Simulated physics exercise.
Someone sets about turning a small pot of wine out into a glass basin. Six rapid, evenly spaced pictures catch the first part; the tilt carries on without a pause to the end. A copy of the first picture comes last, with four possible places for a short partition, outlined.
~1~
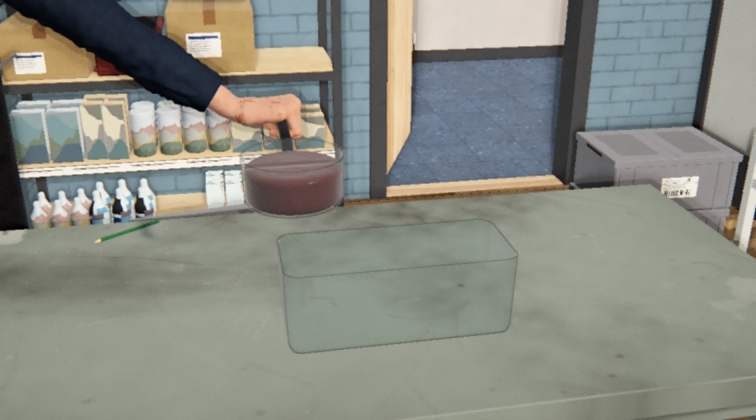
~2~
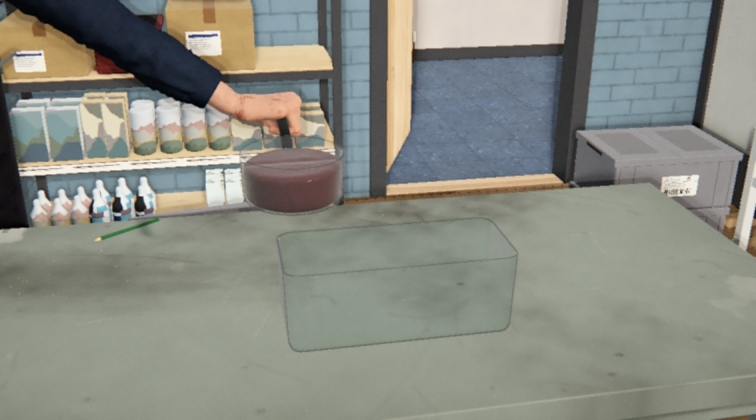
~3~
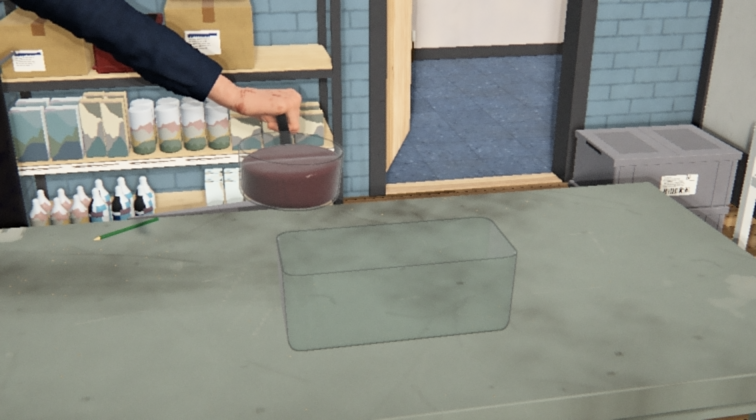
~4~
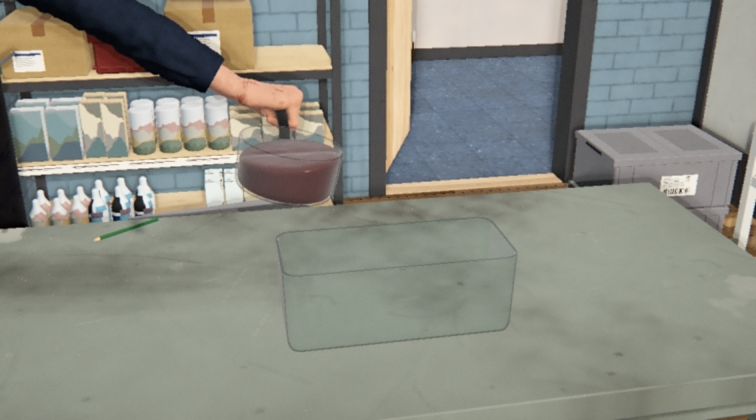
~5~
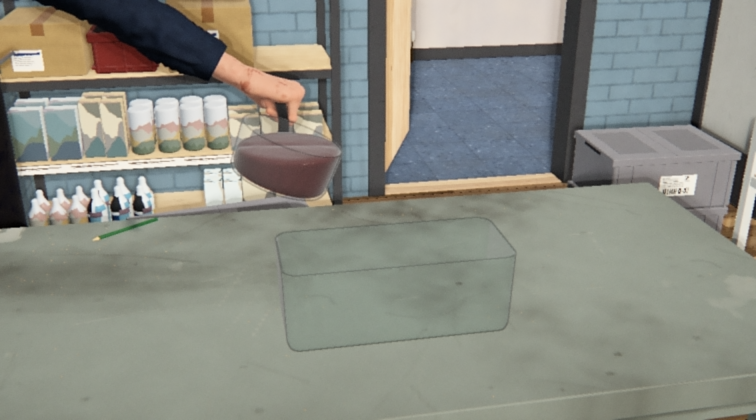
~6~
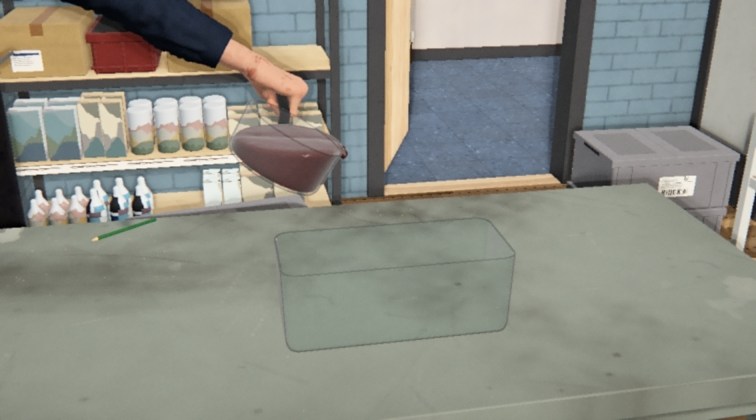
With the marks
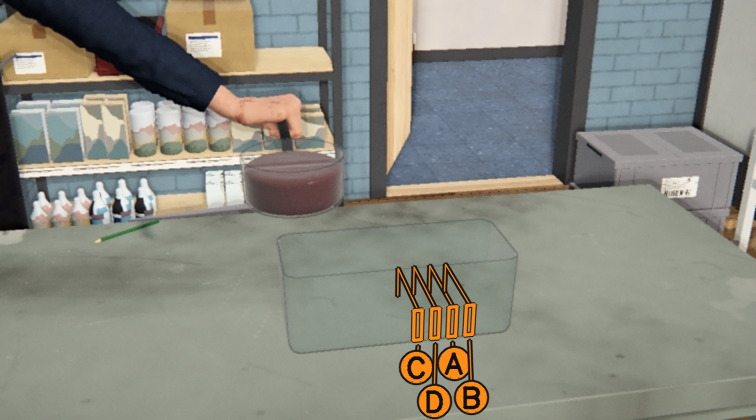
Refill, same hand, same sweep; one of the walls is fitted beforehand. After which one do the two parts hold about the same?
D.
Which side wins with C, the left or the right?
The right one.
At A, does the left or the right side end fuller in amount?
The left one.
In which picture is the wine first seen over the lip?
In picture 6.
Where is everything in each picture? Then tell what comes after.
Upright, lip at (342, 151); basin from (289, 351) to (509, 328); nothing has left yet, in the first frame.
Upright, lip at (342, 149); nothing has left yet, in the second frame.
Tipped about 5°, lip at (341, 148); nothing has left yet, in the third frame.
Tipped about 12°, lip at (341, 149); nothing has left yet, in the fourth frame.
Tipped about 21°, lip at (340, 149); nothing has left yet, in the fifth frame.
Tipped about 31°, lip at (339, 149); wine is over the lip, down to (343, 154), in the sixth frame.
On the marked copy, A at (452, 342); B at (469, 340); C at (418, 346); D at (435, 344).
If A is chosen, about 83 % ends left of the wall and 15 % right of it.
If B is chosen, about 94 % ends left of the wall and 4 % right of it.
If C is chosen, about 20 % ends left of the wall and 78 % right of it.
If D is chosen, about 51 % ends left of the wall and 48 % right of it.
